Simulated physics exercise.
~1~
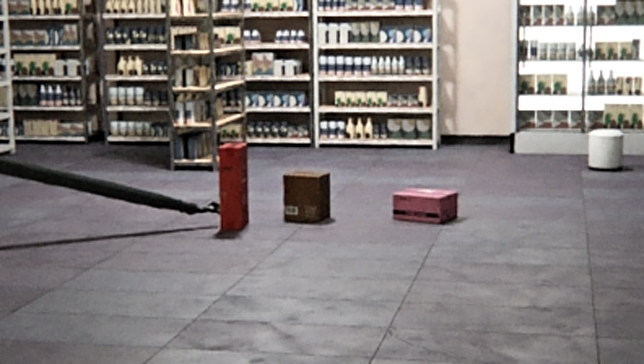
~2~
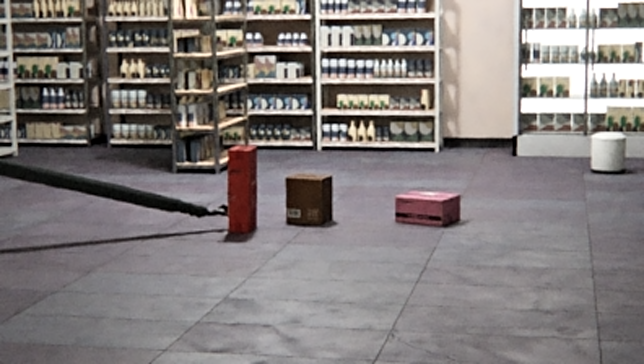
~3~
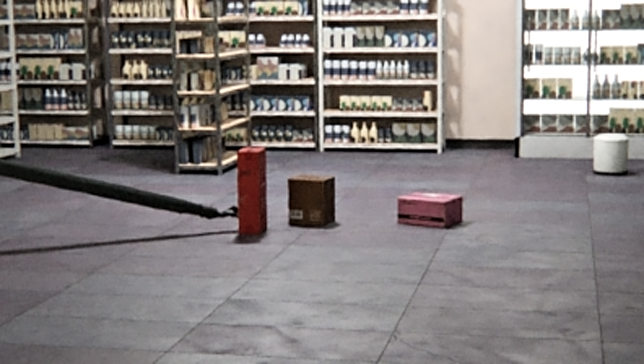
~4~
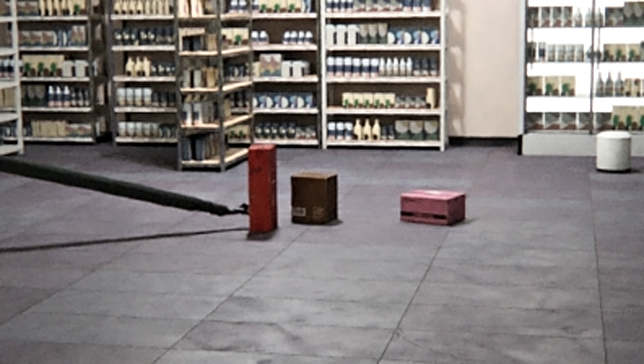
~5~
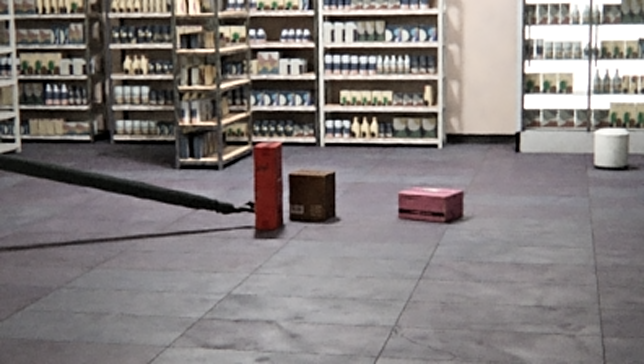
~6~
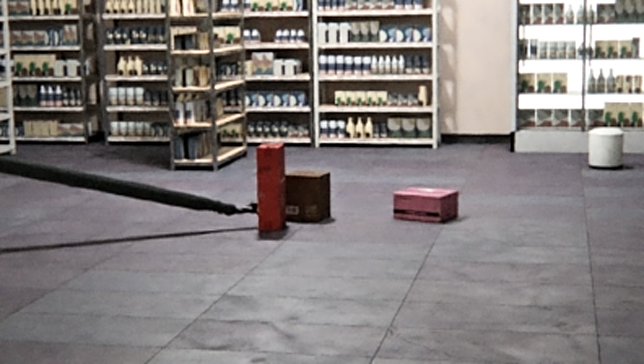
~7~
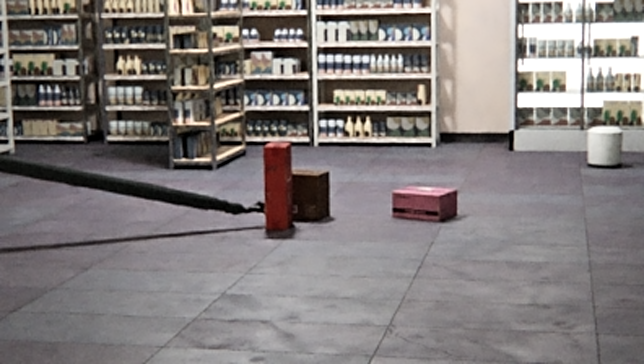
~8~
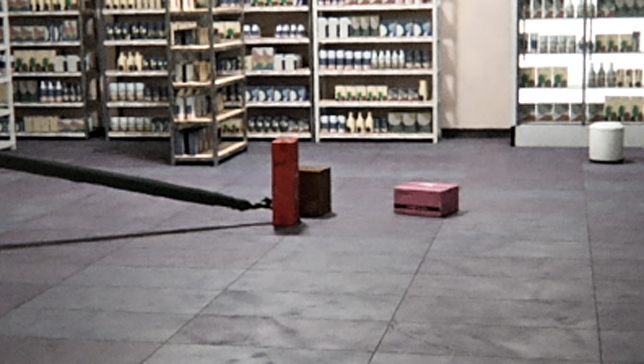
Shop floor with stocked shelves behind, a dark arm slowly pushing an upright red box right, ending still standing by a brown box.
